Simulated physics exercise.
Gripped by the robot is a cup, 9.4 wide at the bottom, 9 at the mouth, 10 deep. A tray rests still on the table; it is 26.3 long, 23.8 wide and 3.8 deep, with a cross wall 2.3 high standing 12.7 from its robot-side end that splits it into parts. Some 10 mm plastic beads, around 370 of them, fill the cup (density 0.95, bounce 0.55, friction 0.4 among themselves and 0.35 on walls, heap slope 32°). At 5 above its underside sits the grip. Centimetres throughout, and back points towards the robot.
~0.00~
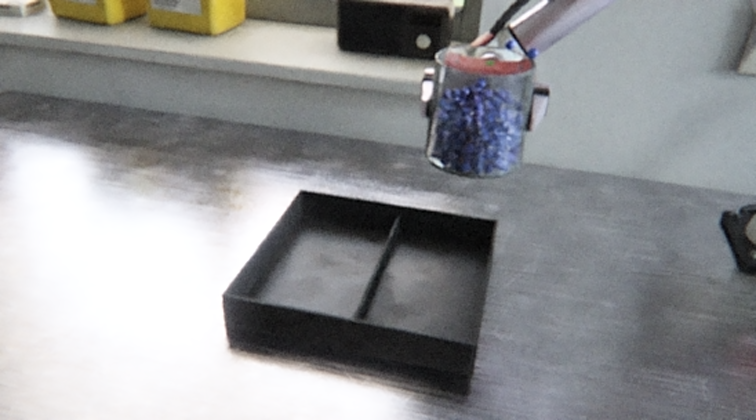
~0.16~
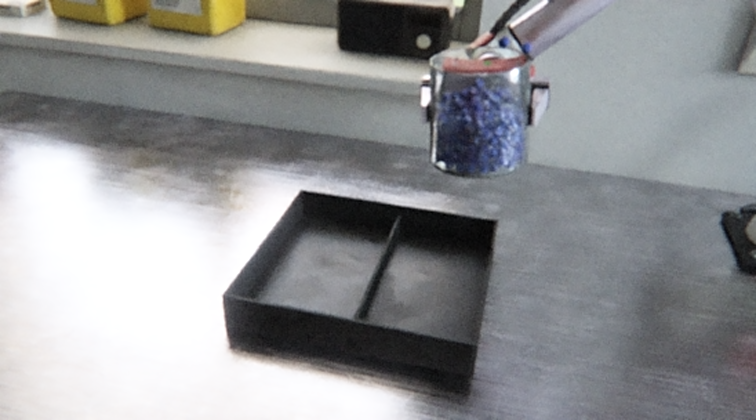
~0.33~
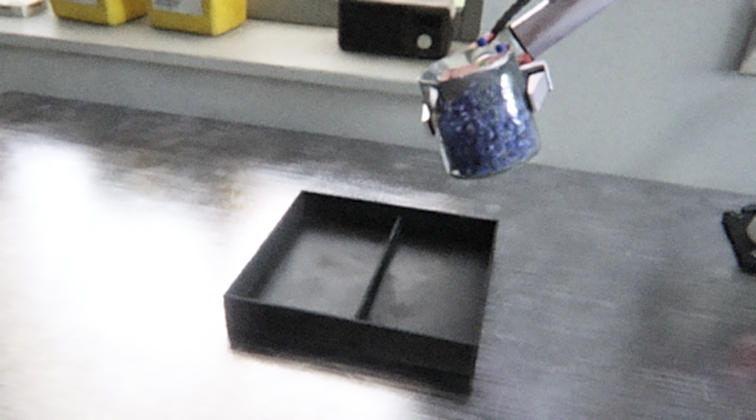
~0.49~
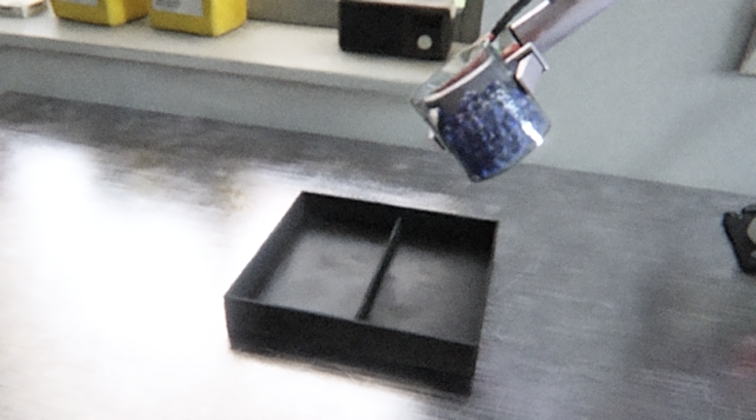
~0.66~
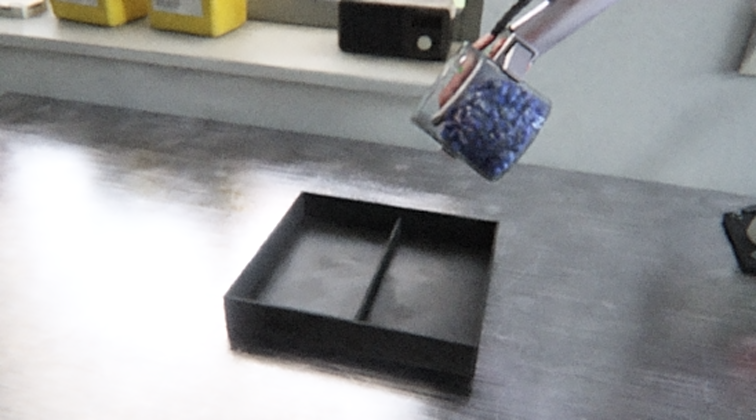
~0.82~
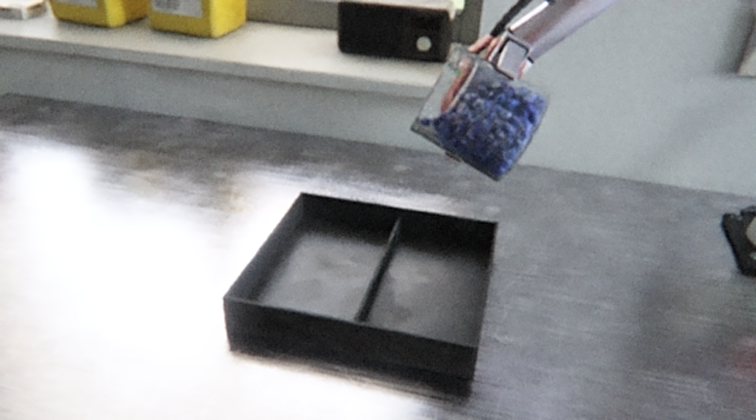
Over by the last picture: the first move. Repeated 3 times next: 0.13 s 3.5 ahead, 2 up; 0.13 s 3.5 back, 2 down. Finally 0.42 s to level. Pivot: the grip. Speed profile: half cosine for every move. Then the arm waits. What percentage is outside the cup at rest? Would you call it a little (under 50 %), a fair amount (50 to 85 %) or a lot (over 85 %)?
I would call it a little, under 50 %.
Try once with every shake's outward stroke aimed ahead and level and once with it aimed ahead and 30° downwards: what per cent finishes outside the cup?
You'd get some 25 per cent with the first setting and some 10 per cent with the second.
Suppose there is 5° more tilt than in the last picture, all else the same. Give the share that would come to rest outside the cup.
In that case some 50 per cent.
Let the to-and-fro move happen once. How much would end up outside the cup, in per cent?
I'd expect close to 15 per cent then.
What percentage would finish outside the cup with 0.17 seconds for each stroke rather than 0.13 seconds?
I'd expect close to 15 per cent then.
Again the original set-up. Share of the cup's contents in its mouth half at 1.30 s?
Some 60 percent is in that half.
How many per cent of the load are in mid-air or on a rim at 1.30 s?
Roughly 6 per cent.
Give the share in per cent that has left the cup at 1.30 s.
Around 15 percent at that moment.
After 1.30 s, tilted 66° forward, highest piece 25 above the table; 311 in the cup, 34 in the far-side part, 6 in the robot-side part, 22 in flight or on a rim.
After 1.78 s, tilted 40° forward, highest piece 25 above the table; 236 in the cup, 100 in the far-side part, 28 in the robot-side part, 6 on the table or floor, 3 in flight or on a rim.
After 2.22 s, level, highest piece 24 above the table; 236 in the cup, 102 in the far-side part, 27 in the robot-side part, 8 on the table or floor.
After 3.27 s, level, highest piece 24 above the table; 236 in the cup, 102 in the far-side part, 27 in the robot-side part, 8 on the table or floor.
At rest, 236 in the cup, 102 in the far-side part, 27 in the robot-side part, 8 on the table or floor. That is 37 % outside the cup.
